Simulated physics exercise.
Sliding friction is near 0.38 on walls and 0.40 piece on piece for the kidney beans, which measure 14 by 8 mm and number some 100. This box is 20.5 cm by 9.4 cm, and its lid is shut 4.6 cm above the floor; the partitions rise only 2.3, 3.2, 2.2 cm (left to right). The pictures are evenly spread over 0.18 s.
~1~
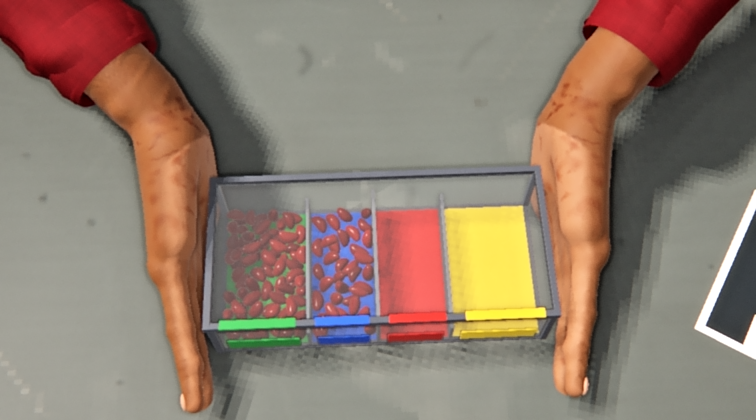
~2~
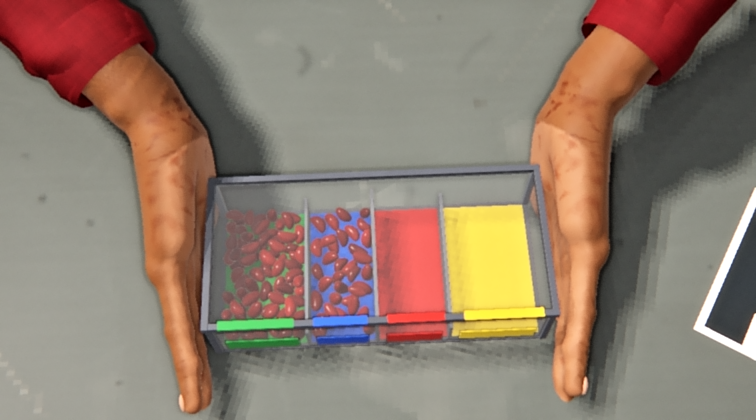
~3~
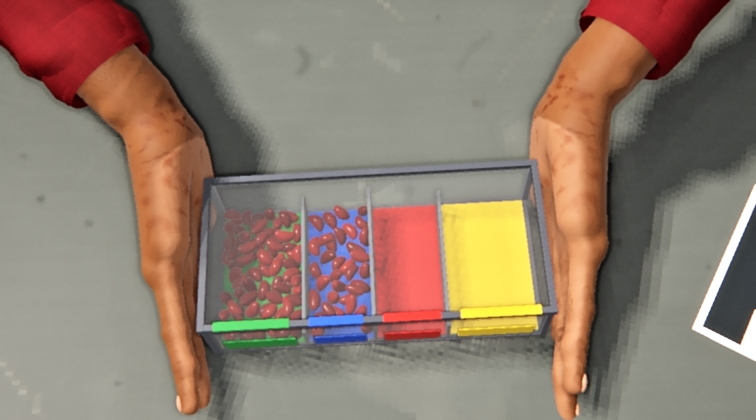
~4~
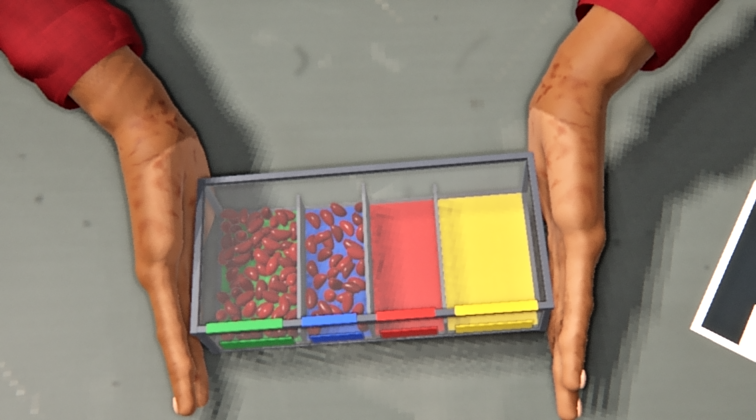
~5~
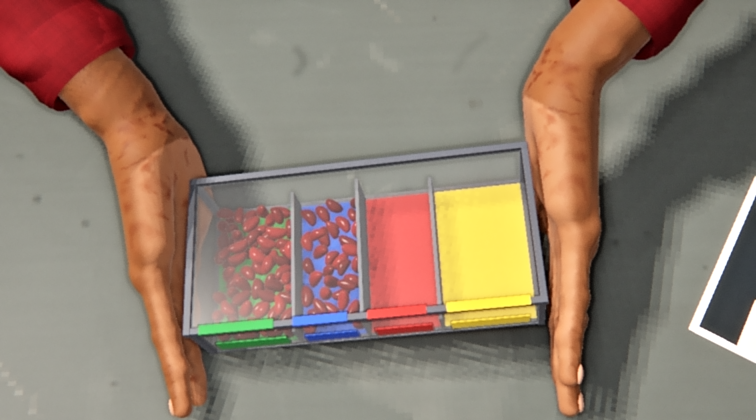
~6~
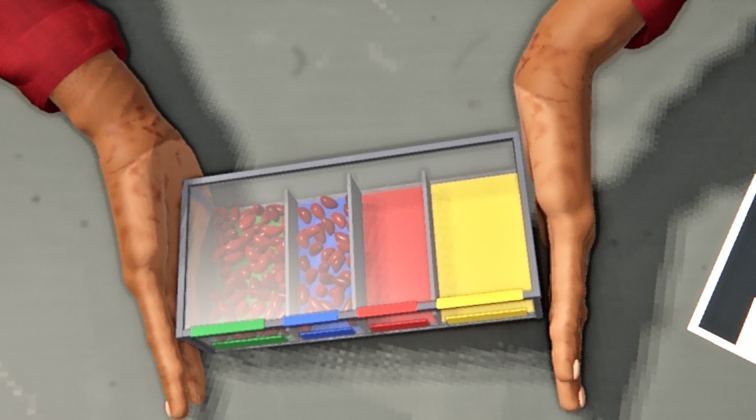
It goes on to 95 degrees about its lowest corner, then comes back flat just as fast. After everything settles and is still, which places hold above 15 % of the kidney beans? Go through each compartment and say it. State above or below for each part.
Red: Below. Blue: Below. Green: Above. Yellow: Below.
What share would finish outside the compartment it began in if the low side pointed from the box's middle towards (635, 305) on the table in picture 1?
Something like 70 in a hundred.
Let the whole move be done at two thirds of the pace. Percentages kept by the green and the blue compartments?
Green 95, blue 5.
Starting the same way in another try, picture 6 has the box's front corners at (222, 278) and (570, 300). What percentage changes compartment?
Estimate: Around 65 %.
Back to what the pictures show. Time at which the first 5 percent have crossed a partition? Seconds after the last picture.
Reading: T about 0.80 s.
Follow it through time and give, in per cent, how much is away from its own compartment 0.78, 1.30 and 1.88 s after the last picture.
First 5, next 25, last 25.
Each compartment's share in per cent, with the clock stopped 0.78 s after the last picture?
Per cent by colour: Red 0; blue 30; green 70; yellow 0.
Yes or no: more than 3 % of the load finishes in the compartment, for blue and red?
Blue yes; red no.
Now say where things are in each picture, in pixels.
In the first picture, box tilt 0 degrees, front corners at (210, 325) and (554, 311); blue 35 %, green 65 %.
In the second picture, box tilt 1 degrees, front corners at (209, 325) and (553, 310).
In the third picture, box tilt 2 degrees, front corners at (205, 326) and (550, 307).
In the fourth picture, box tilt 5 degrees, front corners at (199, 328) and (546, 303), lowest corner left front.
In the fifth picture, box tilt 9 degrees, front corners at (191, 329) and (540, 297), lowest corner left front.
In the sixth picture, box tilt 14 degrees, front corners at (185, 331) and (533, 291), lowest corner left front; blue 35 %, green 65 %.
Then, 0.78 s after the last picture, tilt 95 degrees; blue 30 %, green 70 %.
Then, 1.30 s after the last picture, tilt 42 degrees; blue 5 %, green 95 %.
Then, 1.88 s after the last picture, tilt 0 degrees; blue 5 %, green 95 %.
In the end, red 0 %, blue 5 %, green 95 %, yellow 0 %.
